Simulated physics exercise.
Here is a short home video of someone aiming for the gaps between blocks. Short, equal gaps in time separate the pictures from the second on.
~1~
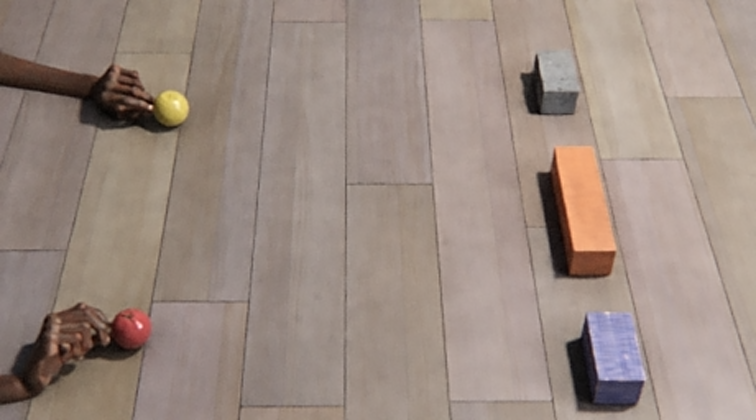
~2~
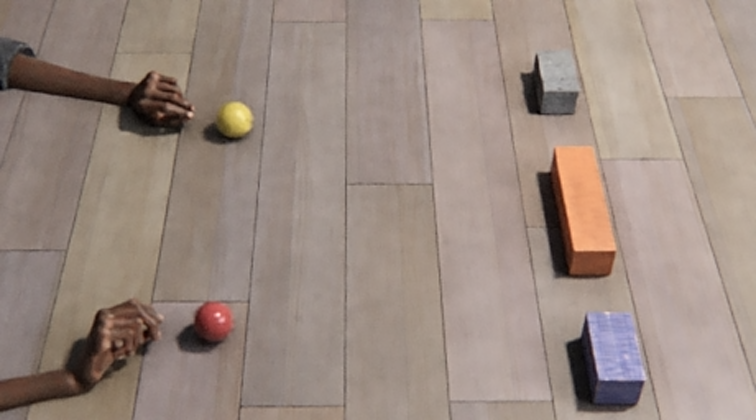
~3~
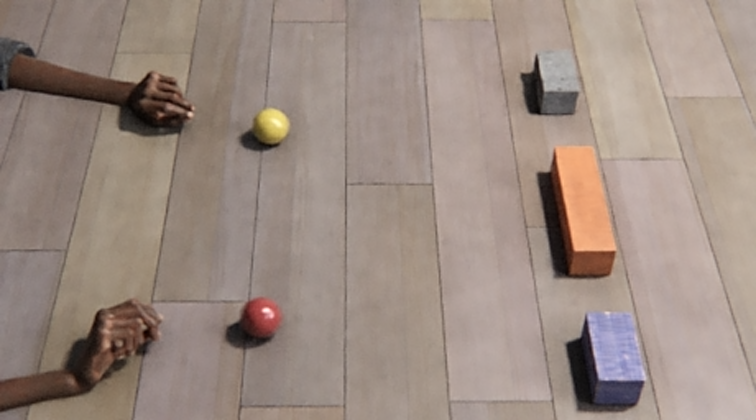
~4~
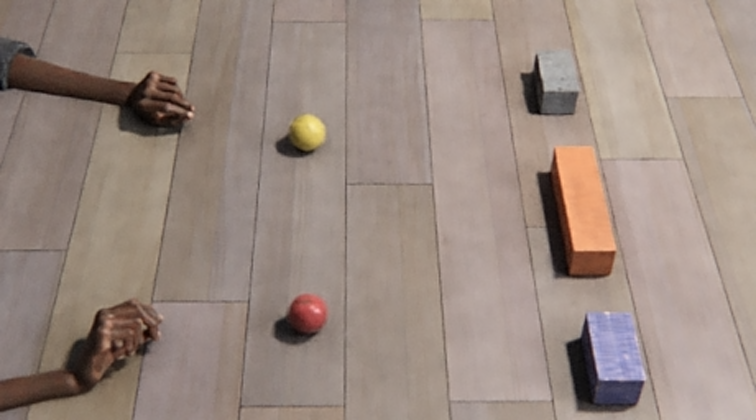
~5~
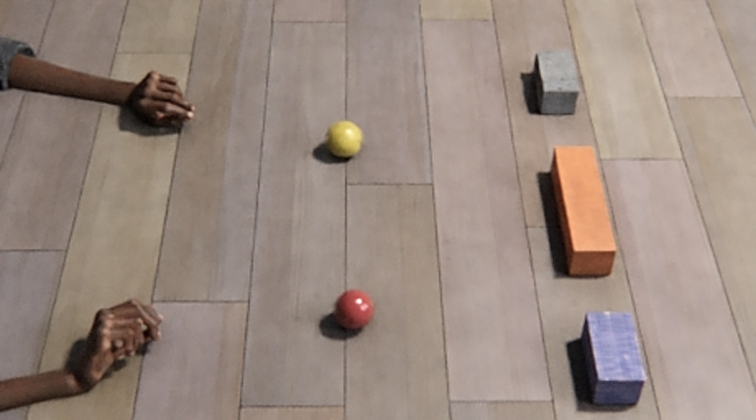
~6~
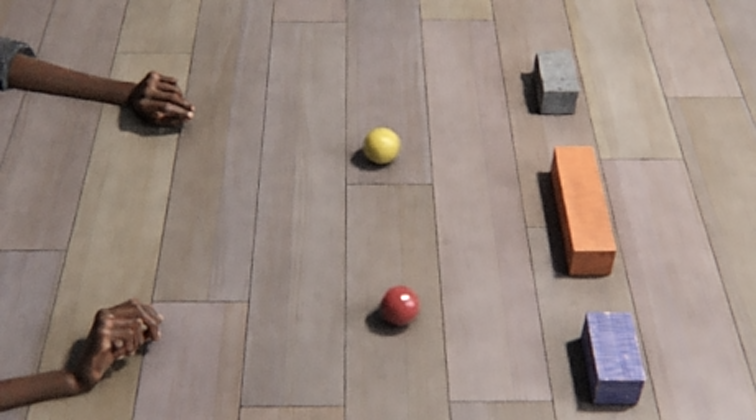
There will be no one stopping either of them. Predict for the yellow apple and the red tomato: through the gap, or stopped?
One by one: My guess is the yellow apple never gets past; my guess is the red tomato goes right through.
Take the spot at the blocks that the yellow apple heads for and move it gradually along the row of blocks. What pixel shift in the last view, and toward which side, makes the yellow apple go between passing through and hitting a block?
Move it up some 24 pixels and it switches.
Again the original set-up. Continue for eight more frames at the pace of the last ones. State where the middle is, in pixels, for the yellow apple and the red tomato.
In the order asked: (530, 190), then (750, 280).
Then, 0.54 s later than the last frame, yellow apple coming back near (530, 199); red tomato heading on.
When it is over, the yellow apple is stopped; the red tomato gets between the blocks.
